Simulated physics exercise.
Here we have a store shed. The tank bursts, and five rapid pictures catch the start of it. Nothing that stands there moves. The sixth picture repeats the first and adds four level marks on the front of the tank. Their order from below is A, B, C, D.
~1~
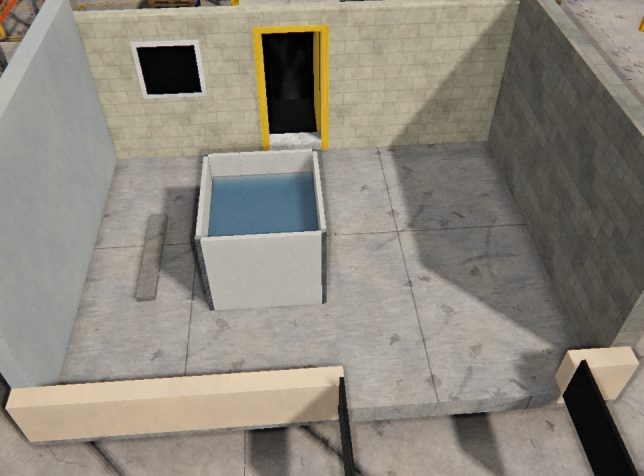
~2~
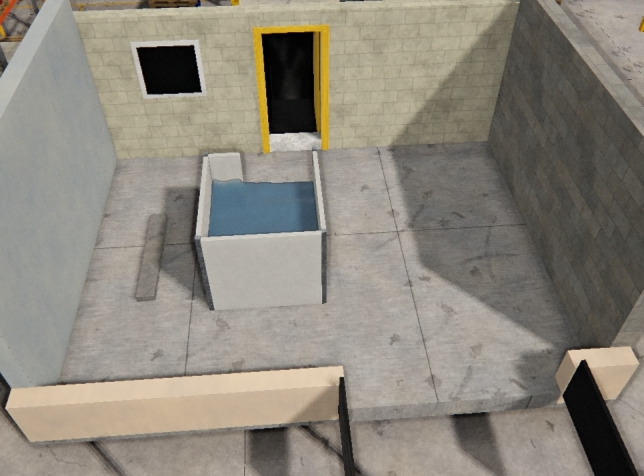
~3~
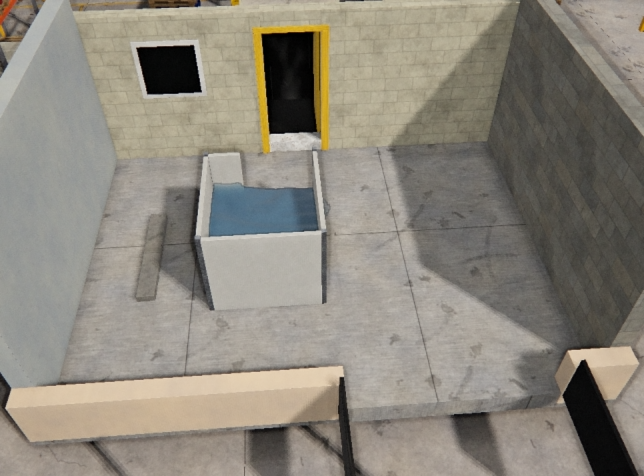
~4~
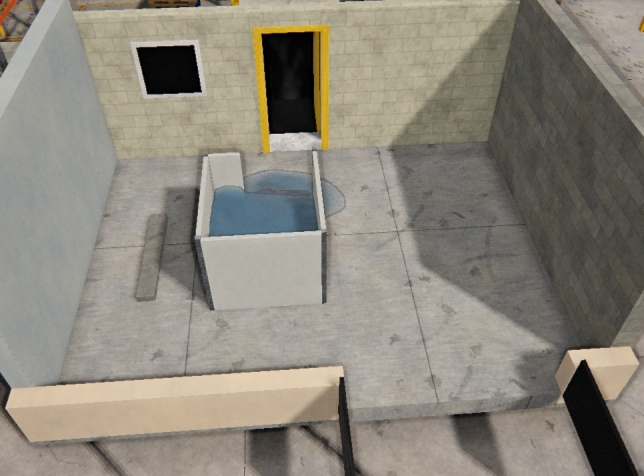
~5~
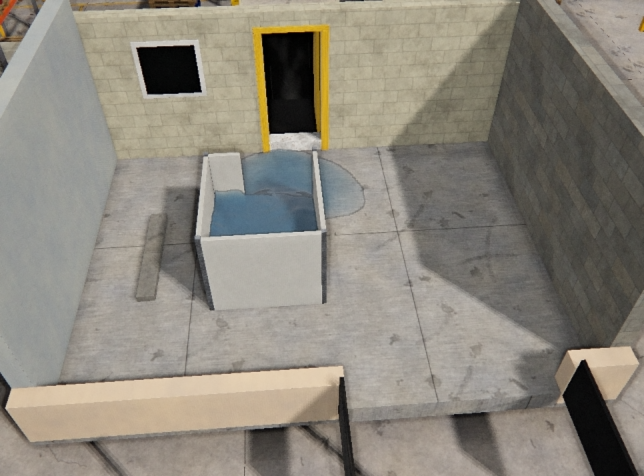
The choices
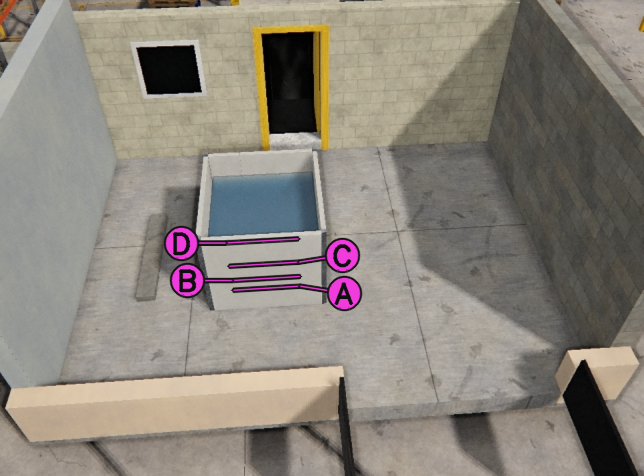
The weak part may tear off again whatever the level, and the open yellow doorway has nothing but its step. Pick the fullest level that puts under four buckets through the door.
It is A.
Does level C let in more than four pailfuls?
Yes, it does.
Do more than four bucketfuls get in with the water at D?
Yes.
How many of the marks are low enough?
One of them.
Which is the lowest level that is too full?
Level B.
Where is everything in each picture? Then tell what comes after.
The first picture shows water in the tank at rest, its middle at (263, 211); foot of the yellow doorway at (296, 151); open gate at (457, 356).
In the second picture, water covers 1 % of the ground, its front hidden from here.
In the third picture, water covers 3 % of the ground, its front hidden from here.
In the fourth picture, water covers 6 % of the ground, its front hidden from here.
The fifth picture shows front seen at (340, 170), 12 % of the ground wet.
On the marked copy, A at (266, 288); B at (265, 278); C at (264, 264); D at (261, 240); from the bottom up A, B, C, D.
With A, a splash gets over, under a bucket.
With B, about 7 bucketfuls get in.
With C, dozens of bucketfuls pour in.
With D, dozens of bucketfuls pour in.
